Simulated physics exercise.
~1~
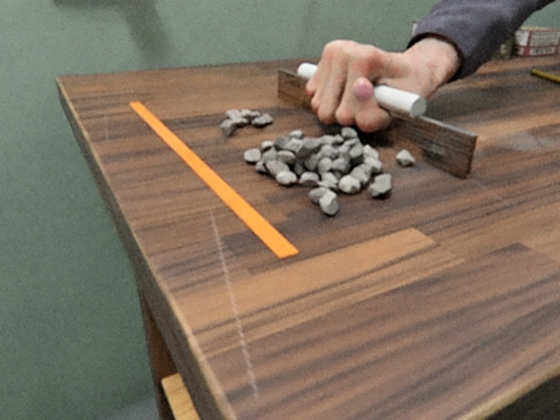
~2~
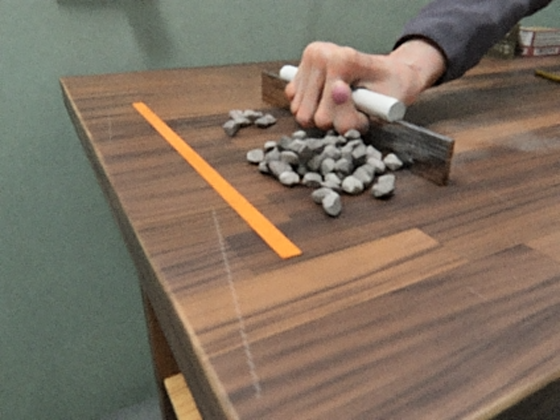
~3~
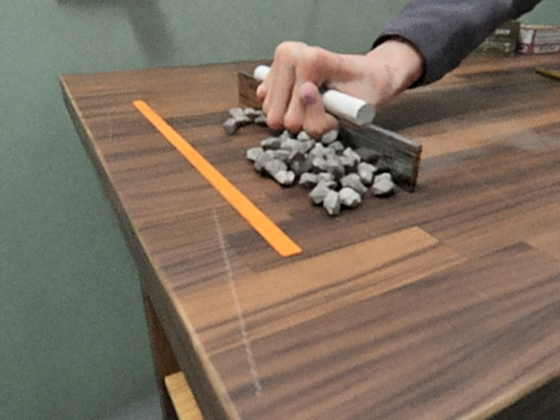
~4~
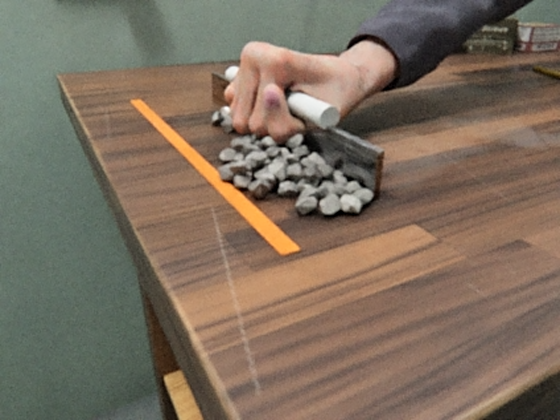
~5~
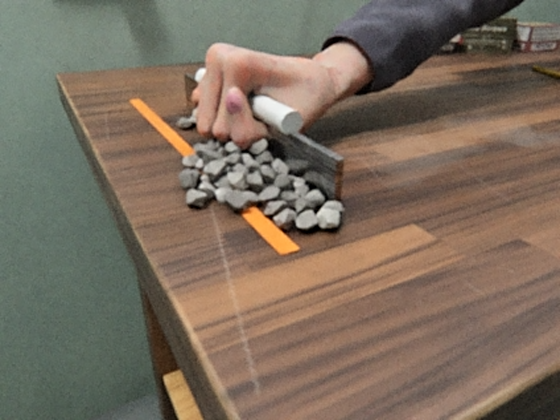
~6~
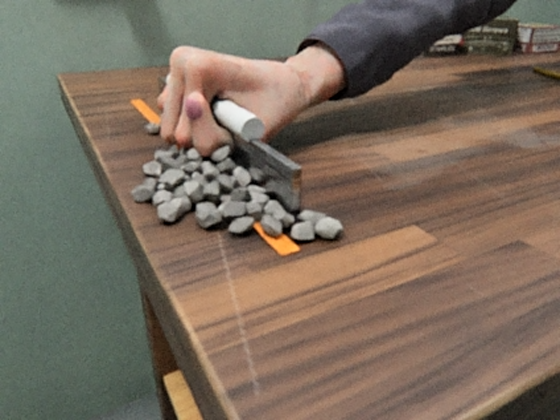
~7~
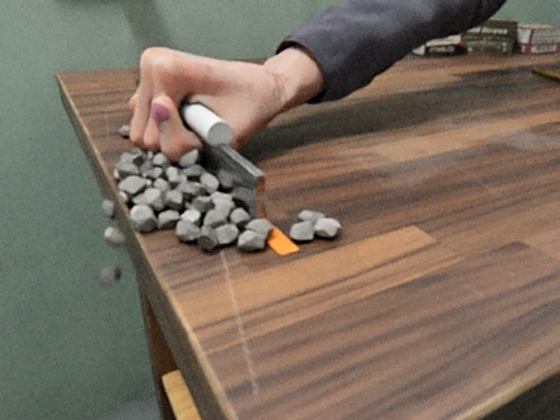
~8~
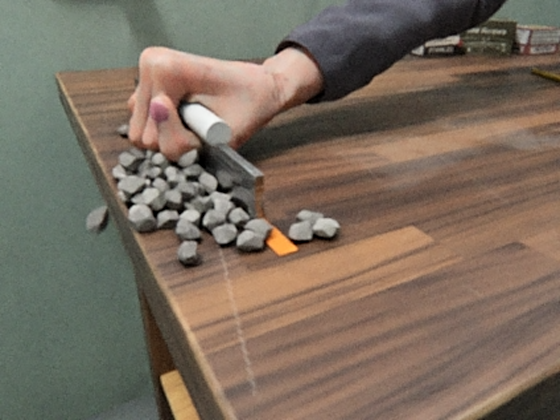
A hand gripping a white handle slides a scraper leftward across a wooden table toward a heap of loose grey stones and a smaller cluster behind it. The blade meets the stones and pushes them toward the strip of orange tape near the table's end. They spread over the tape as the scraper keeps going, and a few at the front are left behind beside the blade. The scraper stops at the tape while several stones drop off the left edge. At the end, the hand holds still, one stone is falling, and most of the heap remains on the table.
